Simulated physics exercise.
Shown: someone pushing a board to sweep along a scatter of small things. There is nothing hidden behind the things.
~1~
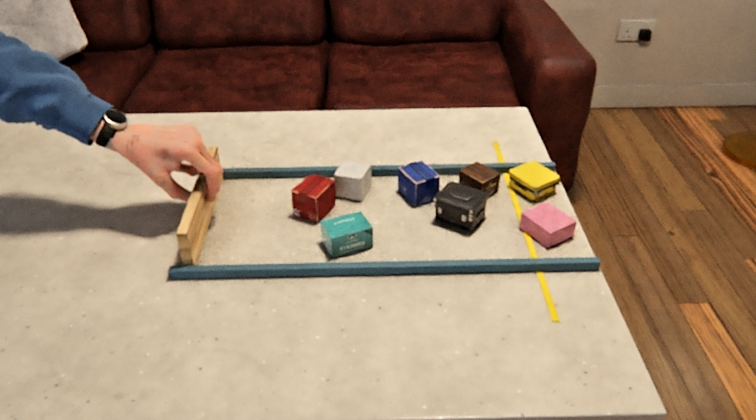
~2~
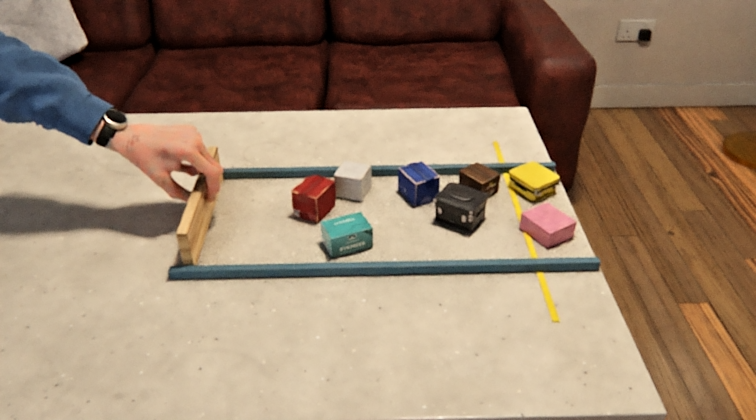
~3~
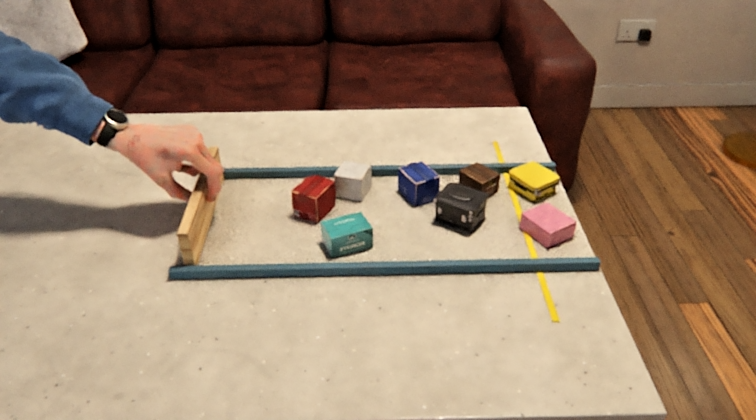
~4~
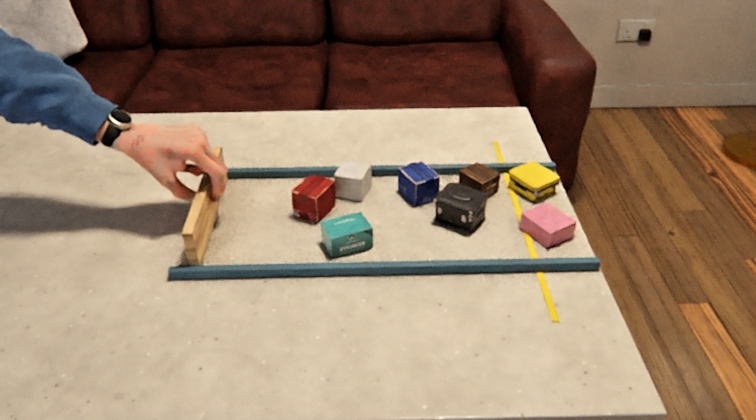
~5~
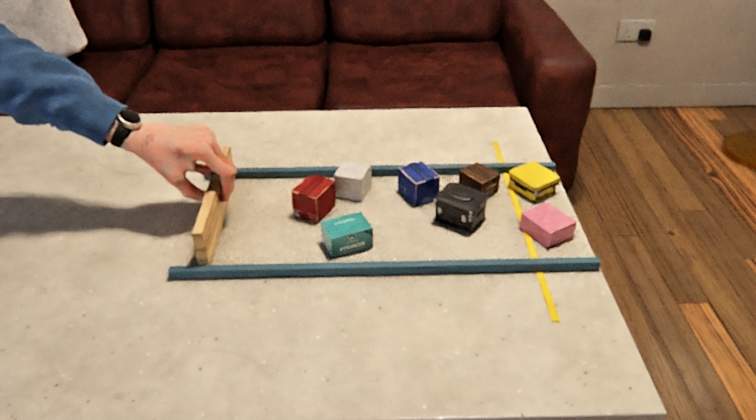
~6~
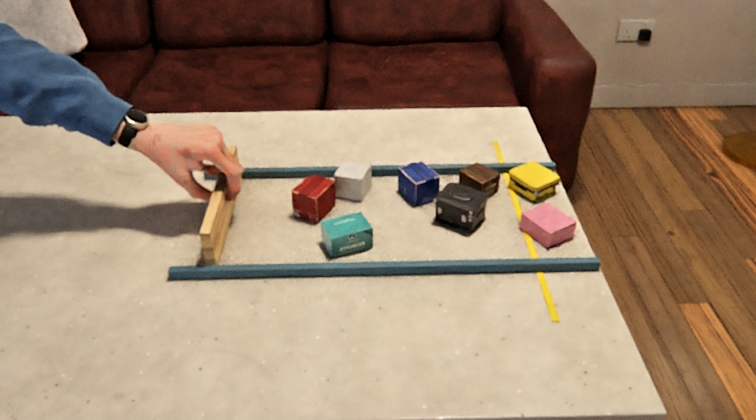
Hand sliding a wooden board slightly right between two blue rails on a table, small coloured boxes ahead staying still.
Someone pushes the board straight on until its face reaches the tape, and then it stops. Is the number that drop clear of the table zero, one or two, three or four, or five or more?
It is three or four.
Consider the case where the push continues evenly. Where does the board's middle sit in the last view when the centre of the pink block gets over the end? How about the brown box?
Near (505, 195) and (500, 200).
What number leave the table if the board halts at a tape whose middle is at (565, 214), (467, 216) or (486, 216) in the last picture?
8, 0, 1.
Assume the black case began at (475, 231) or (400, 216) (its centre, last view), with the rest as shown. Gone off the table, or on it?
At the first place it goes off the edge, and at the second it rests in place.
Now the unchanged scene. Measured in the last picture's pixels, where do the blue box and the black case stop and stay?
The first comes to rest at (556, 179), and the second at (570, 213).
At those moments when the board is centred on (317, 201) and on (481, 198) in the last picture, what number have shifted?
So 1, and at the other place 8.
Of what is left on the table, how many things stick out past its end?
The figure is 2.
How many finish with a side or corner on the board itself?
3 end up touching it.
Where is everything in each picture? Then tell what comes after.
Yellow case (533, 182); pink block (548, 224); brown box (479, 181); board (202, 204); tape (520, 215), in the first frame.
Pink block (547, 225); white block (353, 181), in the second frame.
Brown box (479, 181); black case (460, 207), in the third frame.
Yellow case (533, 183); blue box (419, 183), in the fourth frame.
Pink block (547, 225); red box (314, 198), in the fifth frame.
Yellow case (533, 183); pink block (547, 225); brown box (479, 181); board (223, 203); tape (520, 215), in the sixth frame.
Early on, none off yet; yellow case at rest near (533, 183); pink block at rest near (547, 225); brown box at rest near (479, 181).
Finally, the number that fall off is three or four; lost, brown box, pink block and yellow case.
